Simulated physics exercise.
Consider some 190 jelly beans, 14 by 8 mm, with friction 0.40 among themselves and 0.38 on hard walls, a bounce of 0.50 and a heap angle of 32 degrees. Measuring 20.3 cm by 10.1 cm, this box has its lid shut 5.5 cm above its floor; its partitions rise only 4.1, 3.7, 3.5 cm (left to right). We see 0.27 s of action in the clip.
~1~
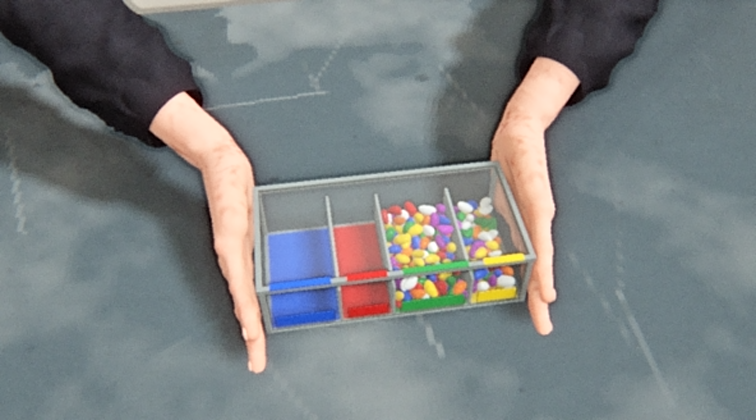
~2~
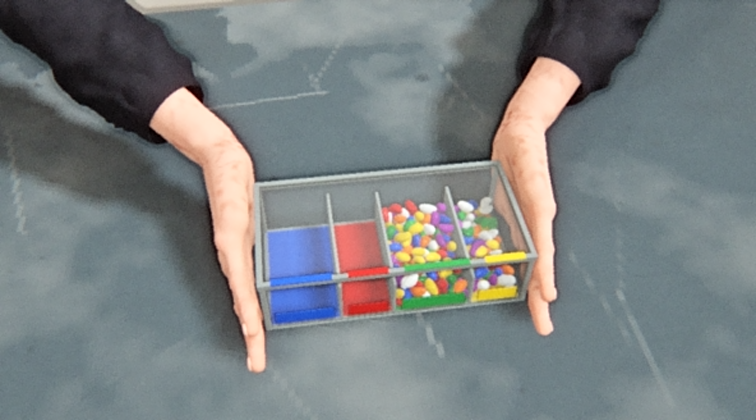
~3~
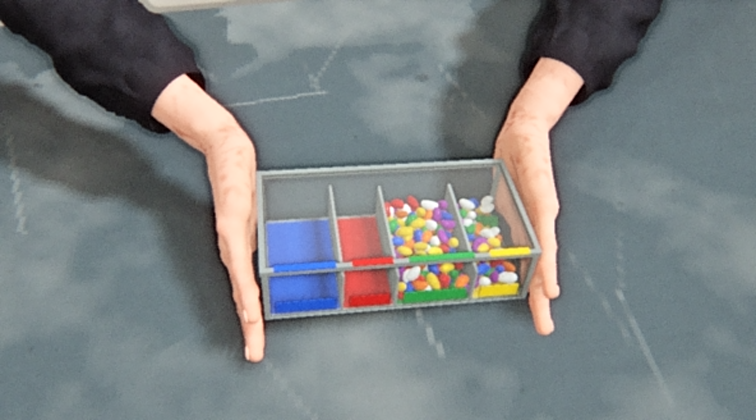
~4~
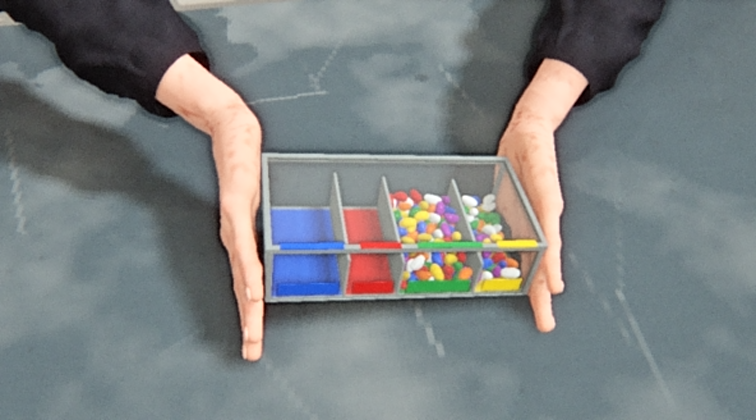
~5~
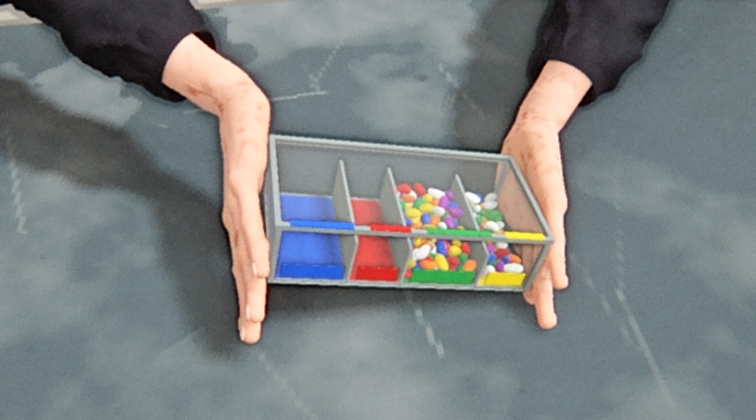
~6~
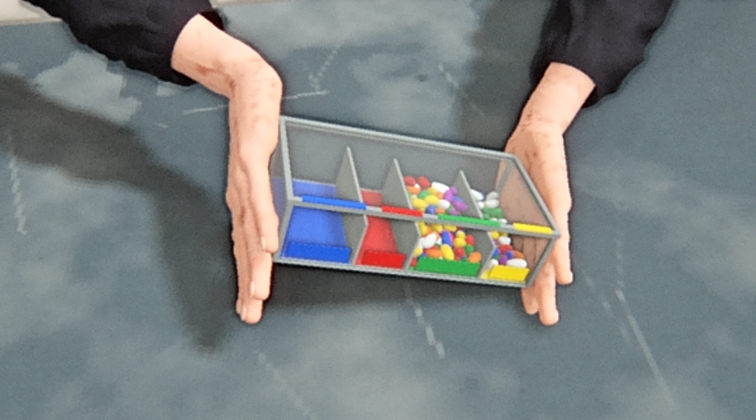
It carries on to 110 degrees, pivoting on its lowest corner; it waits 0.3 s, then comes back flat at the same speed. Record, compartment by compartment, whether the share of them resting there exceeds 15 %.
Red: Does not exceed; blue: Does not exceed; green: Exceeds; yellow: Exceeds.
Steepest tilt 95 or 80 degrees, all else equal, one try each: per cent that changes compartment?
I'd expect close to 30 and then close to 20 per cent.
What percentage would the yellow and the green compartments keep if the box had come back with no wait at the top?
In per cent: Yellow 65; green 35.
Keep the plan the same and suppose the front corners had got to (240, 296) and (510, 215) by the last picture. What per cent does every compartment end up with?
Per cent at the end: Red 10; blue 45; green 45; yellow 0.
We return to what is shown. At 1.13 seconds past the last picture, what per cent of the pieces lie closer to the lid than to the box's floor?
About 60 per cent.
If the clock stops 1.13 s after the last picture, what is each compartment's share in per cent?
It splits as red 0, blue 0, green 40 and yellow 60 percent.
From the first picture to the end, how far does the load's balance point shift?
Net shift: Approx. 2.5 cm.
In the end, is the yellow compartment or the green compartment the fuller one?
Yellow.
Then, 1.13 s after the last picture, tilt 110 degrees; green 40 %, yellow 60 %.
Then, 1.89 s after the last picture, tilt 56 degrees; green 40 %, yellow 60 %.
Then, 2.67 s after the last picture, tilt 0 degrees; green 35 %, yellow 65 %.
In the end, red 0 %, blue 0 %, green 35 %, yellow 65 %.
